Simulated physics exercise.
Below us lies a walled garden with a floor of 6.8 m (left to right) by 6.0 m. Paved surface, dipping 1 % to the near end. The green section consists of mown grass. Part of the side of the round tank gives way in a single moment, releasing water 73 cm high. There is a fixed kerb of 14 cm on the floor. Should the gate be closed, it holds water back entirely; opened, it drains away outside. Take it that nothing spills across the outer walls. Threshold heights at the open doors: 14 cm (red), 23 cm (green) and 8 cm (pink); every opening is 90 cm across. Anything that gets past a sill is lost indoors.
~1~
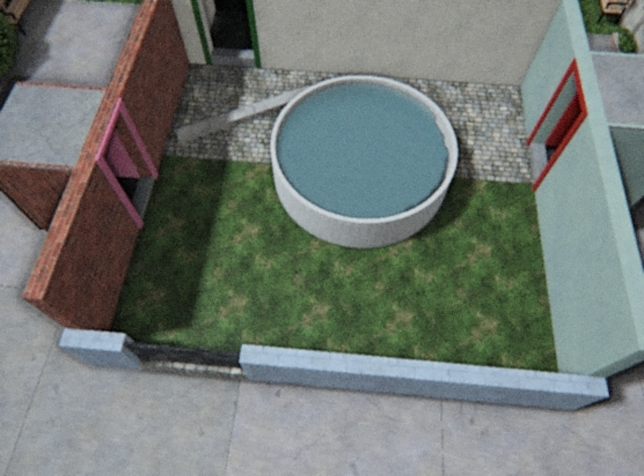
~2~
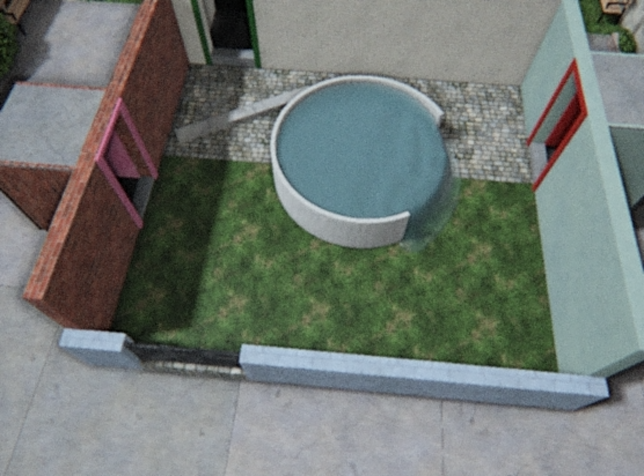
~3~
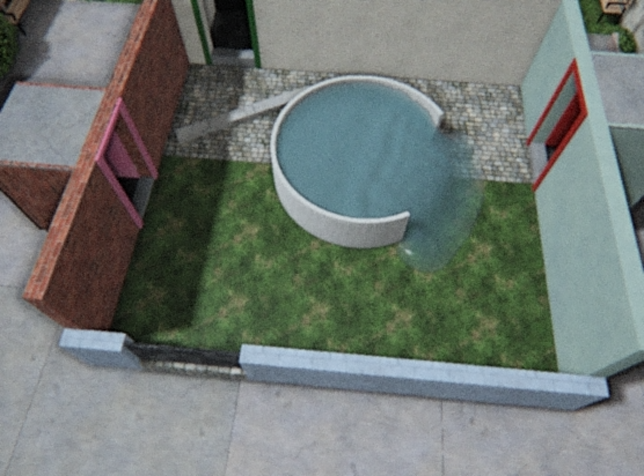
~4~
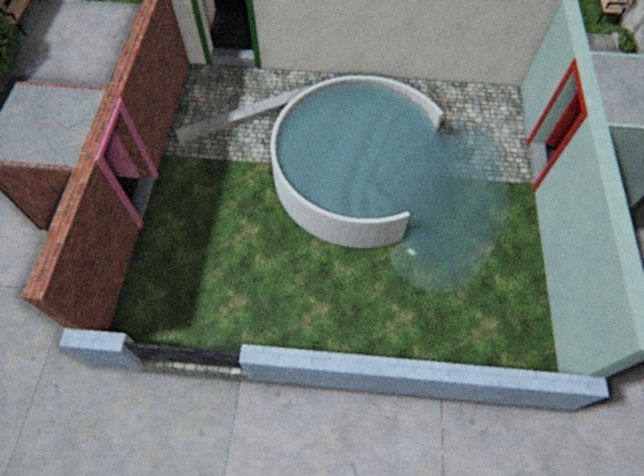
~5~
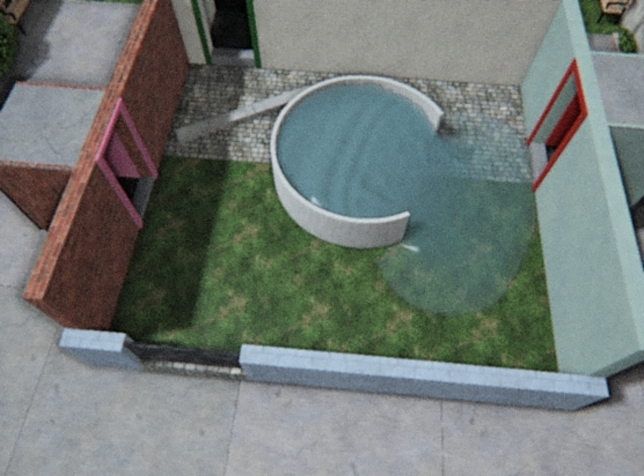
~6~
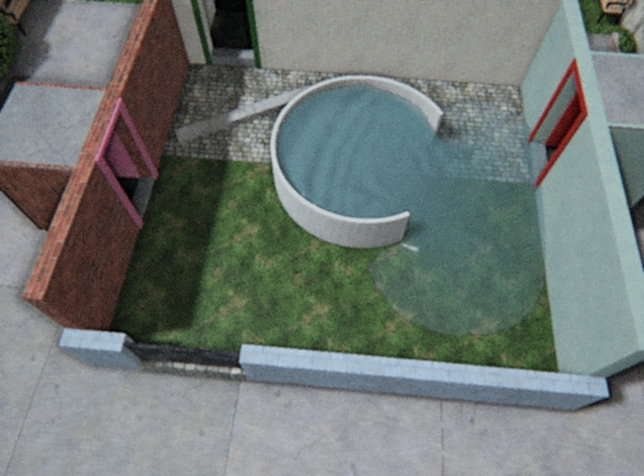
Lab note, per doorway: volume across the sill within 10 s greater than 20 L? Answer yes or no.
Red door: Yes; green door: No; pink door: Yes.
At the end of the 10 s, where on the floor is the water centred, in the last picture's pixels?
Close to (325, 211) in the last picture.
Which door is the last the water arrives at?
That would be the pink one.
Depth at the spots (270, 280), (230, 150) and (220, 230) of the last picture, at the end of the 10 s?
Depth readings in turn - 15, 14, 16 cm.
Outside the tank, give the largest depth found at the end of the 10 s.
Around 18 centimetres deep.
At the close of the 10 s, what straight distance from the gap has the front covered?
About 6.0 m out.
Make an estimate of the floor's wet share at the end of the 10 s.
Wet share: Near 100 percent.
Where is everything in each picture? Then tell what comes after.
Still water, 73 cm deep, in the round tank at (363, 146), in the first picture.
The front is at (441, 141), 1.2 m from the gap at (443, 186); 0.5 m2 of floor is under water; 73 cm left at the back of the round tank, in the second picture.
Water pours out at (443, 189) and has run 1.5 m, to (460, 135); deepest outside 42 cm, 73 cm at the round tank's back, in the third picture.
The front is at (488, 132), 1.8 m from the gap at (442, 190); 3.9 m2 of floor is under water; 73 cm left at the back of the round tank, in the fourth picture.
Water pours out at (442, 190) and has run 2.1 m, to (483, 115); deepest outside 36 cm, 73 cm at the round tank's back, in the fifth picture.
Water pours out at (442, 190) and has run 2.5 m, to (525, 122); deepest outside 33 cm, 72 cm at the round tank's back, in the sixth picture.
A moment later water covers 35 % of the floor and is deepest (52 cm) near (535, 225); red door 39 cm at the sill, 85 L in, green door not reached, pink door not reached.
Soon after water covers 35 % of the floor and is deepest (57 cm) near (556, 387); red door 40 cm at the sill, 234 L in, green door not reached, pink door not reached.
Next water covers 55 % of the floor and is deepest (39 cm) near (543, 386); red door 27 cm at the sill, 387 L in, green door not reached, pink door not reached.
Later on water covers 95 % of the floor and is deepest (20 cm) near (505, 382); red door 18 cm at the sill, 437 L in, green door 5 cm at the sill, 0 L in, pink door 9 cm at the sill, 0 L in.
At the end water covers 100 % of the floor and is deepest (18 cm) near (316, 112); red door 9 cm at the sill, 443 L in, green door 12 cm at the sill, 0 L in, pink door 14 cm at the sill, 69 L in.
